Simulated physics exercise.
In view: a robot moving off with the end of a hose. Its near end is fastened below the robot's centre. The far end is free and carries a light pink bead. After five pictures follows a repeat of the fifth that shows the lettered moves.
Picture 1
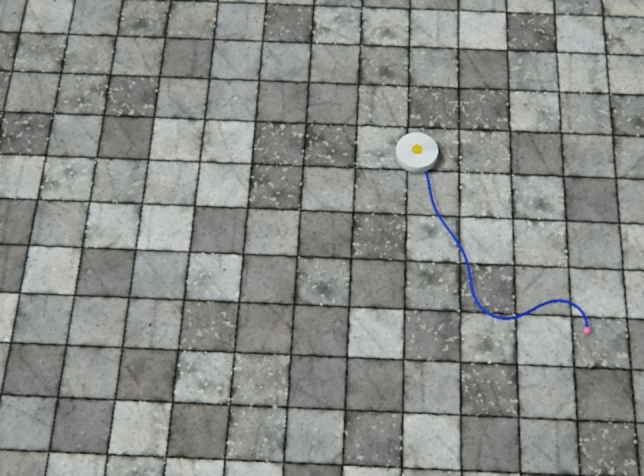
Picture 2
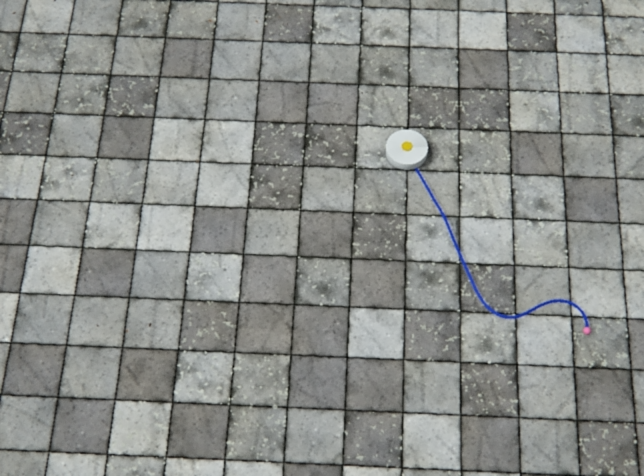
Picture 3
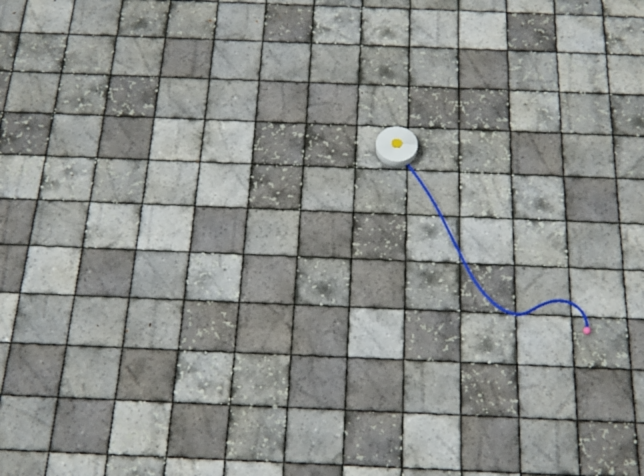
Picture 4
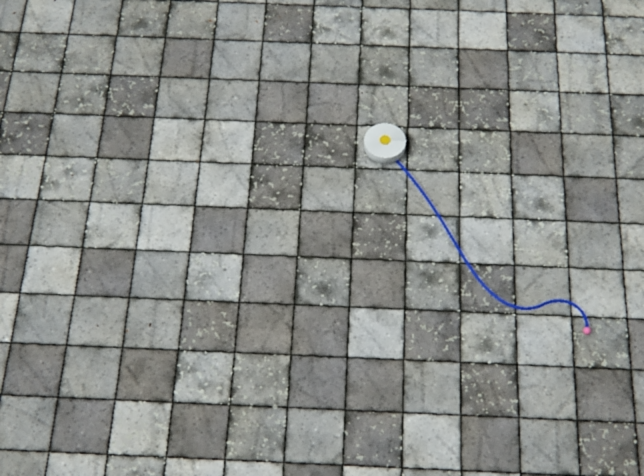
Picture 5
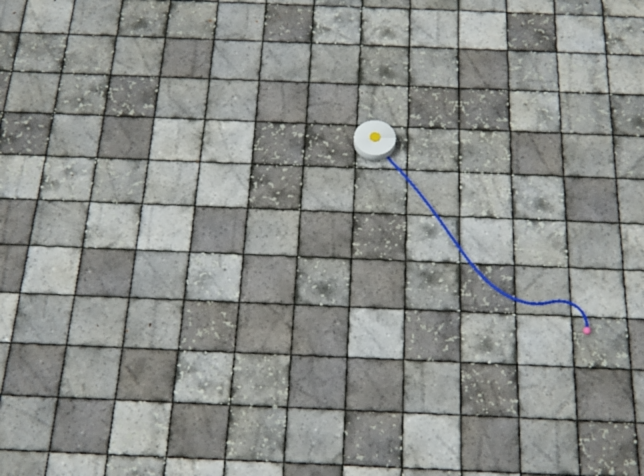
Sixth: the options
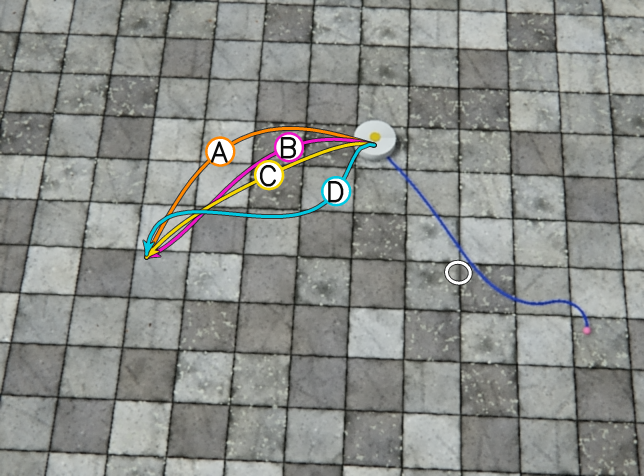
A white, round, puck-like robot with a yellow dot on top slides slowly up and to the left, drawing one end of a thin blue hose along with it. The hose trails down to the right, its wavy bends gradually straightening, while the far end with its pink bead stays in place at lower right. The ground is a patchwork of grey stone tiles, seen from above at a slant by a still camera.
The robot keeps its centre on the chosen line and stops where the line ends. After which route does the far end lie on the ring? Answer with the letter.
With D the free end lies on the ring.
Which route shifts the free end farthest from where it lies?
A.
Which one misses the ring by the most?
That is A.
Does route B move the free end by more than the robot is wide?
On that route, yes.
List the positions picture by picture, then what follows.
Free end (587, 331); robot (417, 153), in the first frame.
Robot (407, 150); free end (587, 331), in the second frame.
Robot (396, 147); free end (587, 331), in the third frame.
Robot (385, 144); free end (587, 331), in the fourth frame.
Robot (375, 141); free end (587, 331), in the fifth frame.
On the marked copy, A from (374, 145) via (228, 146) to (146, 257); B from (374, 145) via (250, 169) to (146, 257); C from (374, 145) via (251, 184) to (146, 257); D from (374, 145) via (272, 217) to (147, 254); the ring at (458, 273).
Taking D. A third of the way, robot (309, 208), middle of the hose (461, 253), free end (587, 330).
Two thirds of the way, robot (196, 208), middle of the hose (353, 243), free end (505, 284).
When it is over, robot (145, 254), middle of the hose (305, 238), free end (458, 270); the free end is on the ring.
As for the rest, A leaves the free end at (448, 232); B leaves the free end at (460, 246); C leaves the free end at (459, 252).
